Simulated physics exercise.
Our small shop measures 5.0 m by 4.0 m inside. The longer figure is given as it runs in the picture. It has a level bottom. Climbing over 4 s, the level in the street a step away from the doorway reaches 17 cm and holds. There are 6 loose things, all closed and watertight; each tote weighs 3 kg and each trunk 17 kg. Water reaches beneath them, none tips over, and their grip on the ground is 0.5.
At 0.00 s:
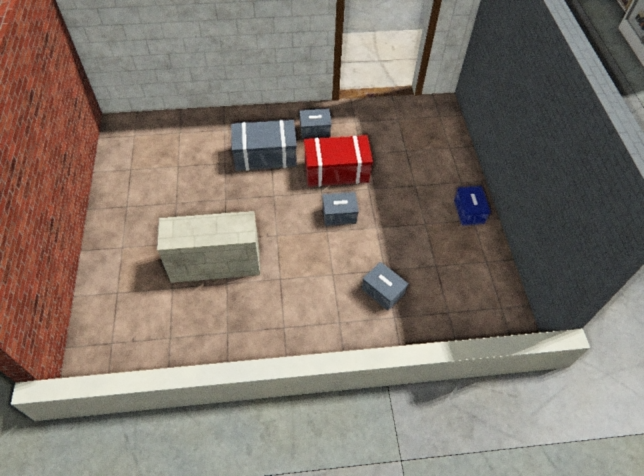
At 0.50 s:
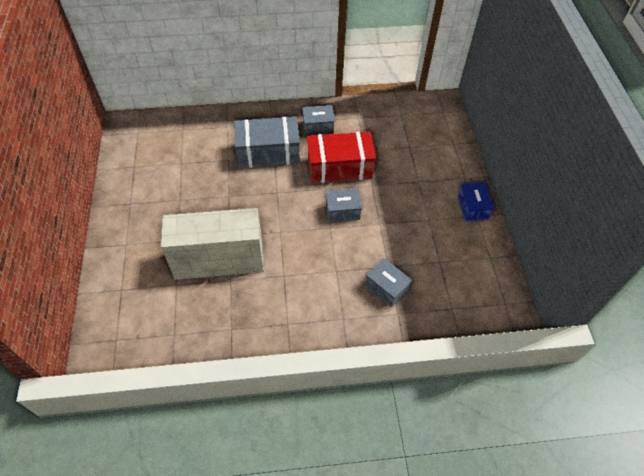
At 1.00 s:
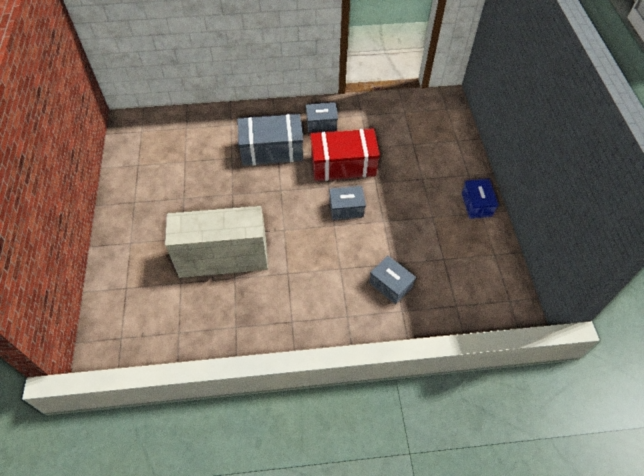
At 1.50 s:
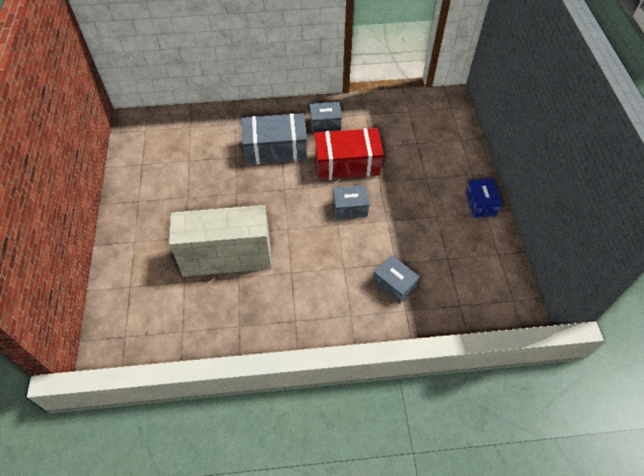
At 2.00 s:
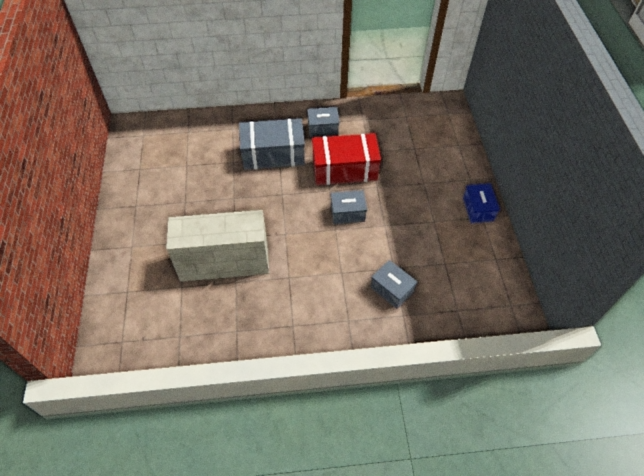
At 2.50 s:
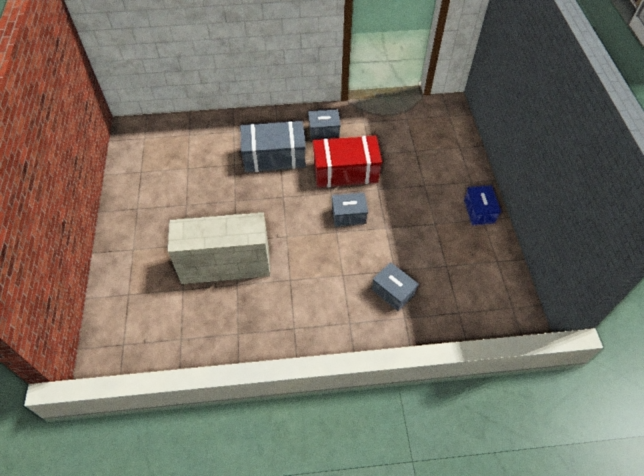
In a small shop with a tiled floor, a red trunk, a blue tote and several grey containers stay still as the view shifts slightly; a small patch of water then appears just inside the doorway at the back.
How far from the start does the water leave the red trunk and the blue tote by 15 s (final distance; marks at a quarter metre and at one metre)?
Judging by where they end up, the red trunk ends well away while the blue tote ends well away.
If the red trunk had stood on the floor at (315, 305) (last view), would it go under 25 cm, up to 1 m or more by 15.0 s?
Here it heads a good way off.
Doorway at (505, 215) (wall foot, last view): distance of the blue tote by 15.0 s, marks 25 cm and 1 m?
In that case the blue tote goes a long way.
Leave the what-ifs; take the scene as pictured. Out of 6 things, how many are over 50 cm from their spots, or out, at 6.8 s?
By my tally, 3.
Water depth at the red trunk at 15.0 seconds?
Depth: About 8 cm.
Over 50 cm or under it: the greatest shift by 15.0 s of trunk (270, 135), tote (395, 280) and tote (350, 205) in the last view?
Going one by one, I get within, above and above.
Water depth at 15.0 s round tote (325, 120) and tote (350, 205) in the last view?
I'd put it at 2 cm and 9 cm respectively.
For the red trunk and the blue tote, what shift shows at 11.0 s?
About 100 and 150 cm by then.
After 3.5 s the red trunk is near (347, 151), 0.0 m from its start, aground; the blue tote is near (484, 199), 0.0 m from its start, aground; 0 afloat.
After 6.8 s the red trunk is near (339, 205), 0.9 m from its start, aground; the blue tote is near (536, 319), 1.6 m from its start, afloat; 1 afloat.
After 11.0 s the red trunk is near (337, 218), 1.0 m from its start, aground; the blue tote is near (485, 325), 1.7 m from its start, afloat; 3 afloat.
After 15.0 s the red trunk is near (204, 318), 2.7 m from its start, afloat; the blue tote is near (285, 346), 3.0 m from its start, afloat; 4 afloat.
